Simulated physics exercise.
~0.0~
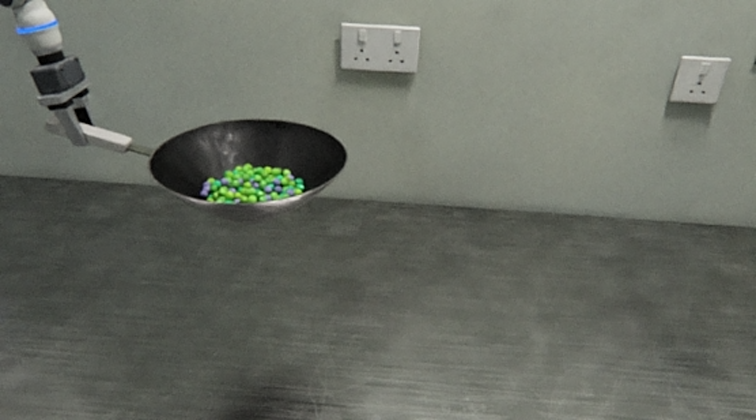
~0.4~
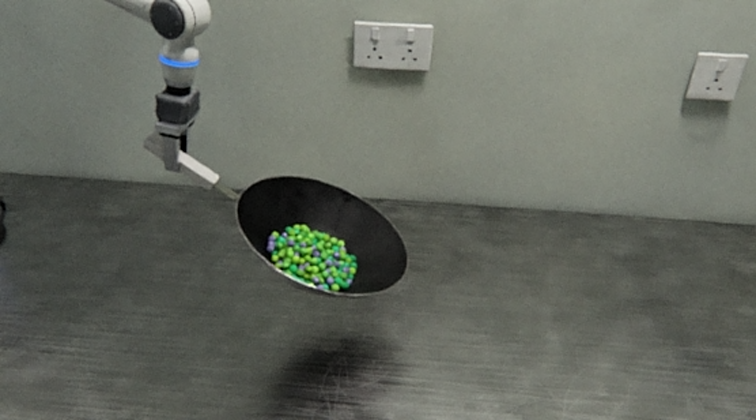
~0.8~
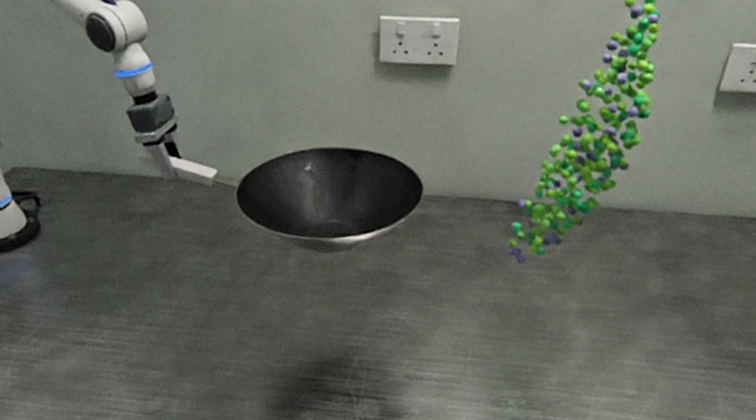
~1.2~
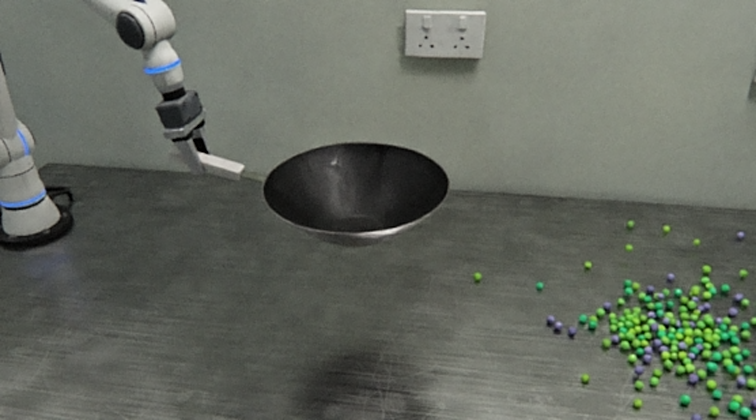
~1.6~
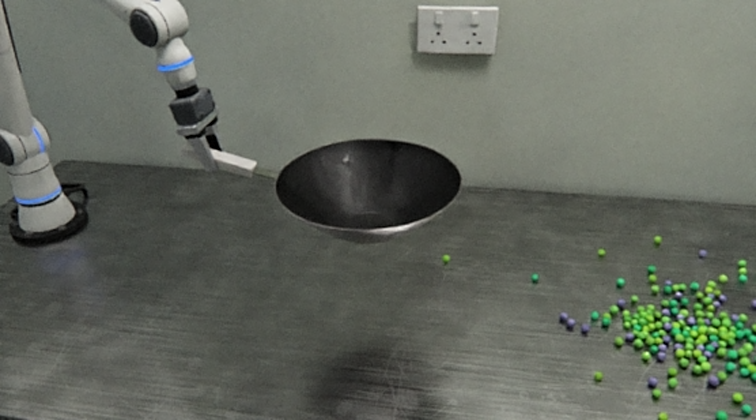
To begin with, a robot arm holds a dark wok above a grey table, with a heap of small green, blue and purple round sweets inside it. The arm moves the wok down and to the right, tipping it so the sweets sit low in the bowl. Then the wok comes back up to level, and the whole load is in the air to the right in a long, slanting stream. The sweets drop onto the table and scatter. By the end, the wok hangs empty while the sweets lie spread across the right side of the table.
